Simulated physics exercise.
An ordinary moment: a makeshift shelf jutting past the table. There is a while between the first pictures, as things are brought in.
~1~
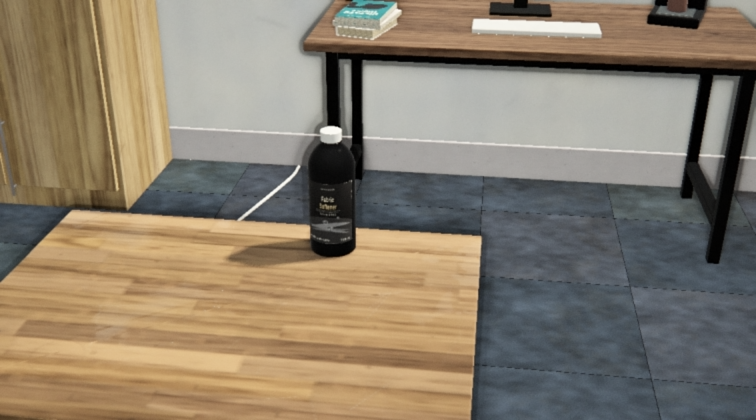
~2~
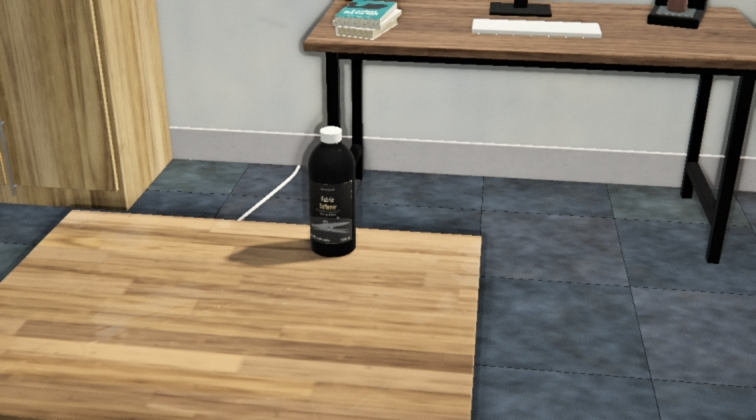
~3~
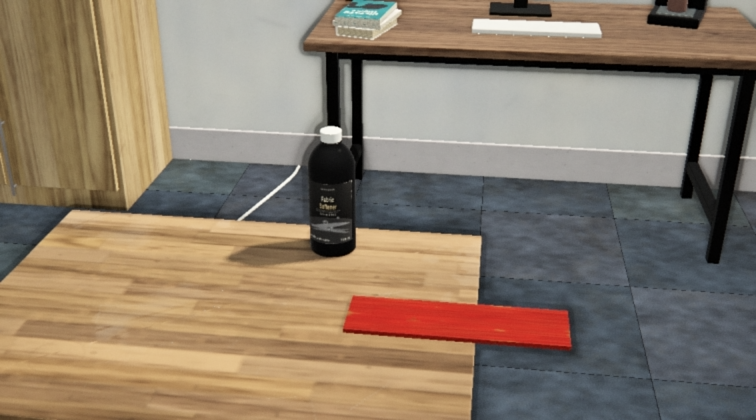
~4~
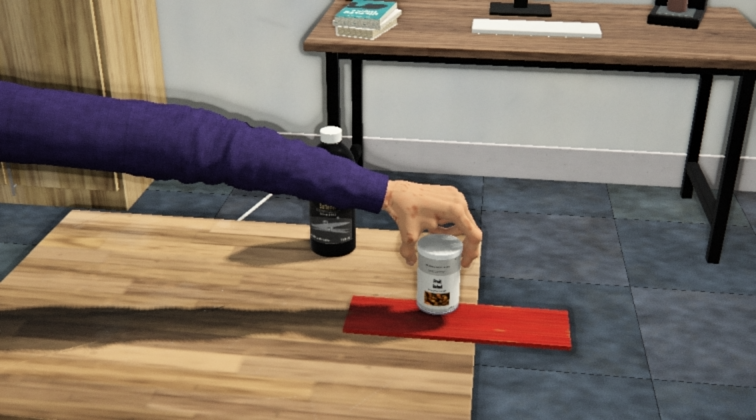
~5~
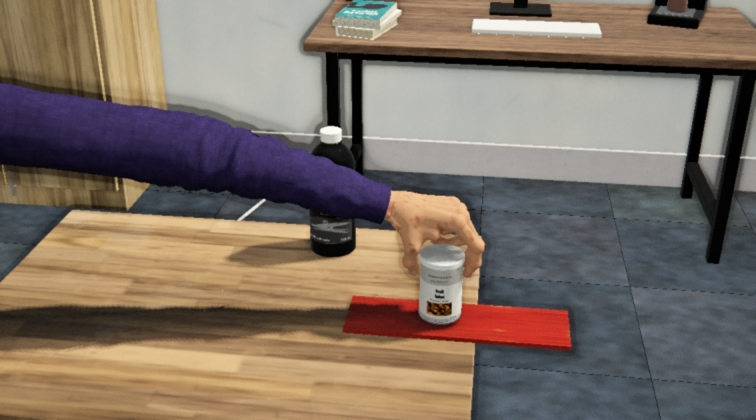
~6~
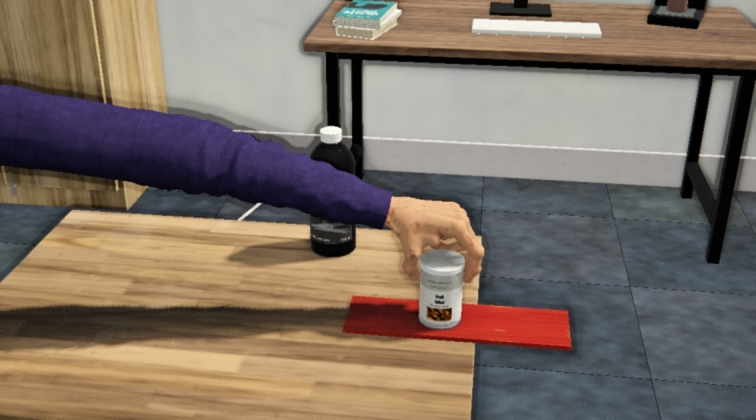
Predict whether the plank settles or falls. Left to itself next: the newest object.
The overhang will prove safe.
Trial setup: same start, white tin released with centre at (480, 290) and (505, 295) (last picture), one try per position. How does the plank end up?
Trial 1 - stable; trial 2 - falls.
Then, 0.20 s past the last view, nothing moves.
Then, 0.50 s past the last view, white tin resting near (441, 289).
Finally, all 3 still in place. Final places as the last picture's camera would see them, white tin near (441, 289). The plank holds.
